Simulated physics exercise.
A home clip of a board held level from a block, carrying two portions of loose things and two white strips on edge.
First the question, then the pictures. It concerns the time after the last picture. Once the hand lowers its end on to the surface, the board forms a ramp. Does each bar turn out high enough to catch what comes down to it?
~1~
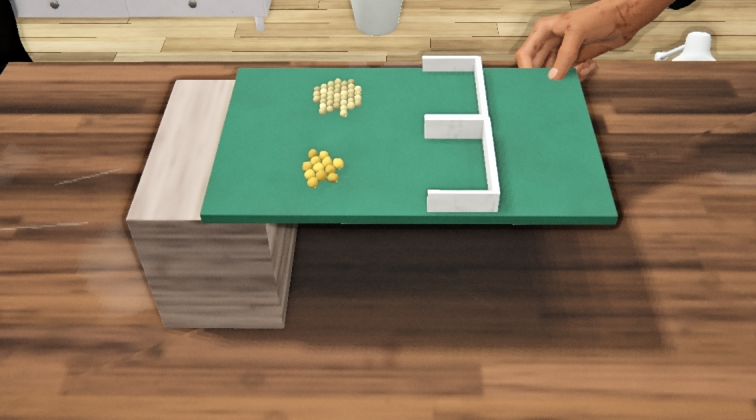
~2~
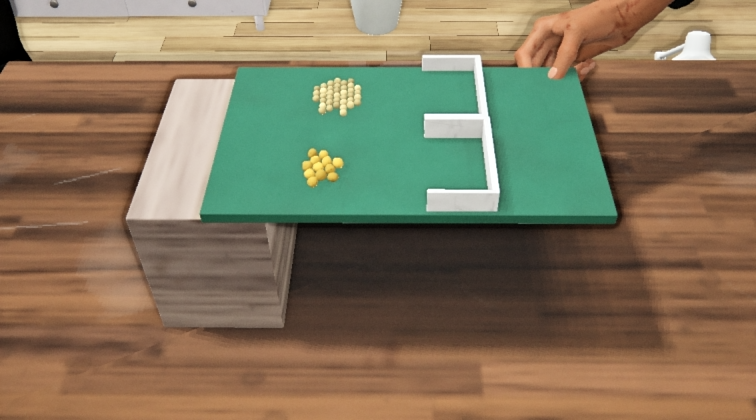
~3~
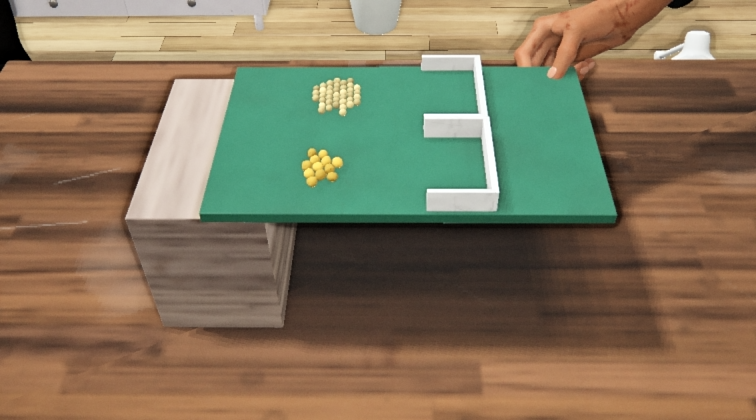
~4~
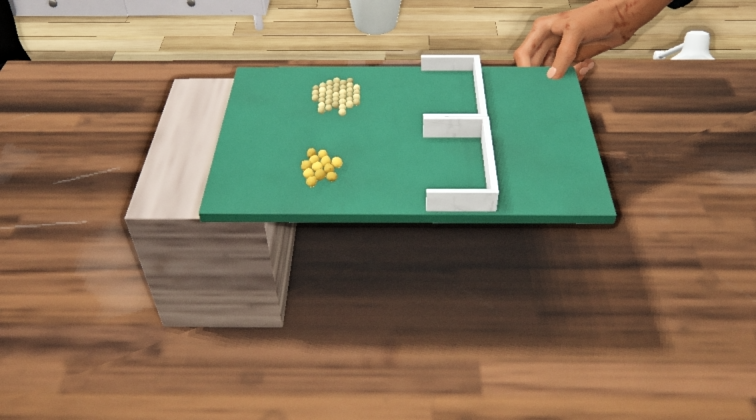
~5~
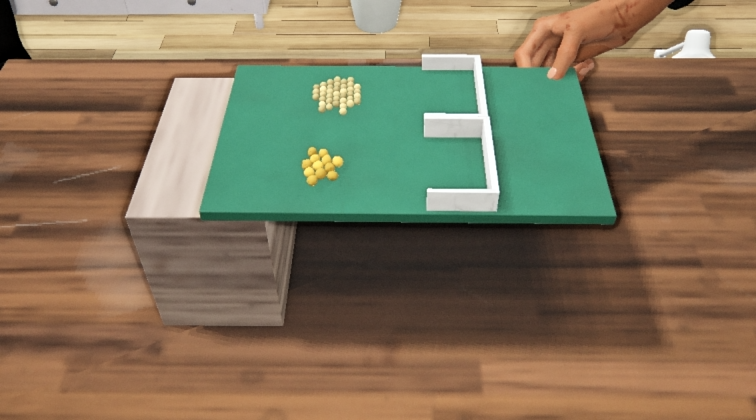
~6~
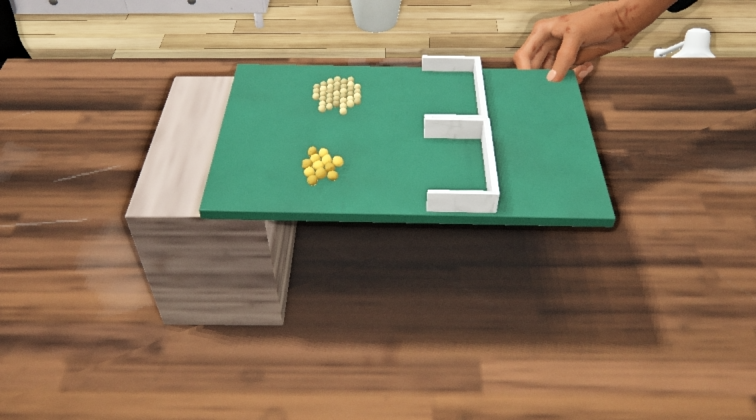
Nearer lot - yes, it is held. Farther lot - yes, it is held.
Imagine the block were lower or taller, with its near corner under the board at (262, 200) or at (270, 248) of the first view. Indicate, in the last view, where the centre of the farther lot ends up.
The centre would settle roughly at (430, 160) for the first try and roughly at (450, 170) for the second.
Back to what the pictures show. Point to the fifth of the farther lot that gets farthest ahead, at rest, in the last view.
Roughly (447, 162), I'd say.
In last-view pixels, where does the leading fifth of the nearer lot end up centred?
I'd guess somewhere about (451, 229).
Then, 0.40 s on from there, board sloping at 10°; nearer lot where it was; farther lot where it was.
Then, 0.91 s on from there, board sloping at 22°; nearer lot on its way down; farther lot has reached its bar.
Then, 1.45 s on from there, board resting at 32°; nearer lot has reached its bar; farther lot has reached its bar.
In the end, board resting at 32°; nearer lot gathered behind its bar; farther lot gathered behind its bar.
